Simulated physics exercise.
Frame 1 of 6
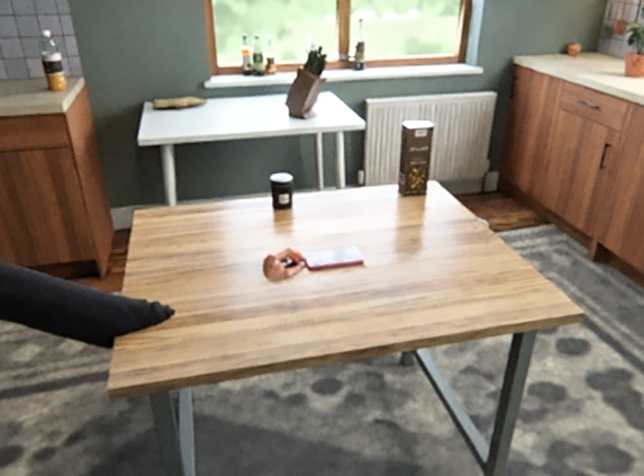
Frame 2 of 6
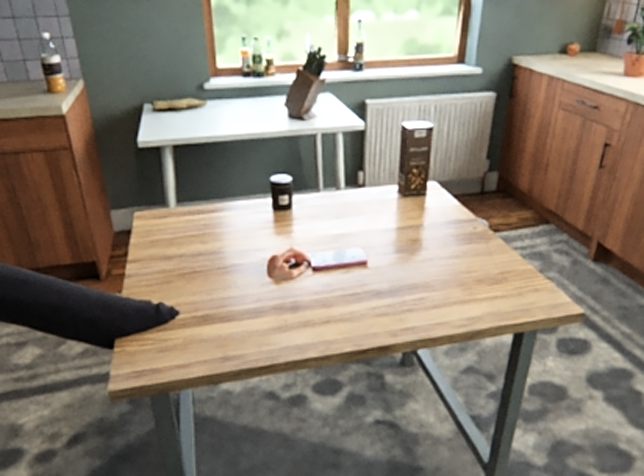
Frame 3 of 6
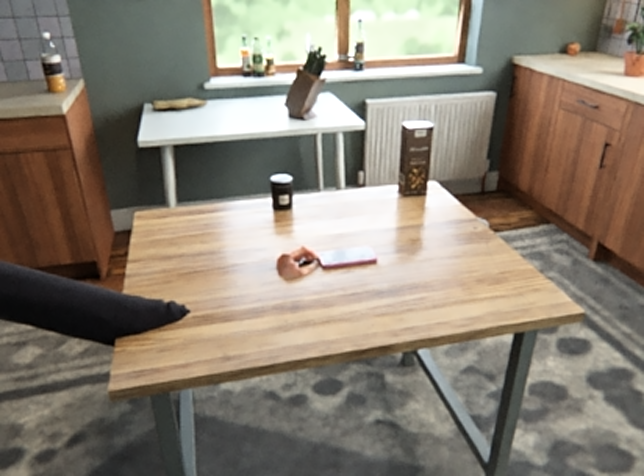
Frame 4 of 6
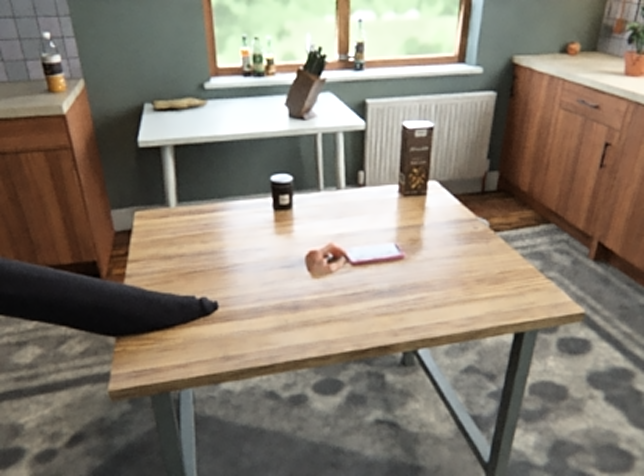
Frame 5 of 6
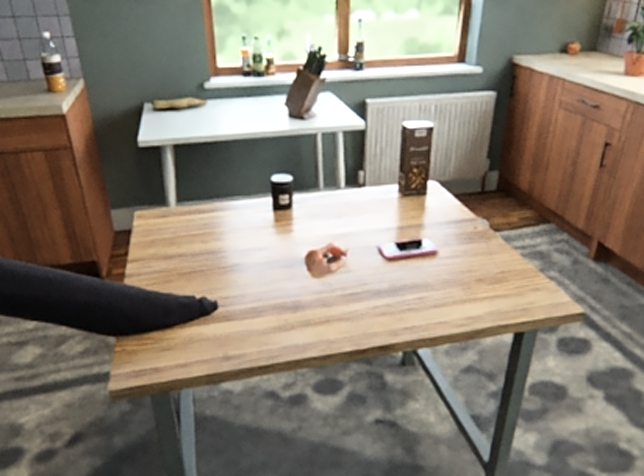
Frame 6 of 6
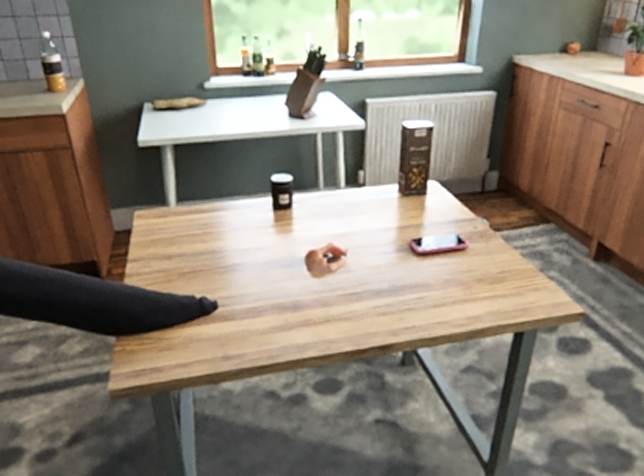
We see a hand and a dark-sleeved arm at a wooden kitchen table, pushing a pink phone gradually to the right; the hand then stays in place while the phone slides further right, away from it, across the tabletop.
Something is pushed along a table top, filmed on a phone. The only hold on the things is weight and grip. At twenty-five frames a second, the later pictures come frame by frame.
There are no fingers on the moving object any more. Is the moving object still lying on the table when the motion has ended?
No, it has left the table.
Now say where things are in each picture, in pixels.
The first picture shows under the hand; pink phone (334, 258).
The second picture shows under the hand; pink phone (338, 258).
The third picture shows under the hand; pink phone (347, 257).
The fourth picture shows pink phone (374, 253).
The fifth picture shows pink phone (408, 249) shifted about its own width.
The sixth picture shows pink phone (438, 243) shifted about its own width.
Then, 0.20 s on from there, pink phone now off the table.
Then, 0.40 s on from there, things are still on the move.
Then, 0.60 s on from there, as before.
In the end, off the table, pink phone.
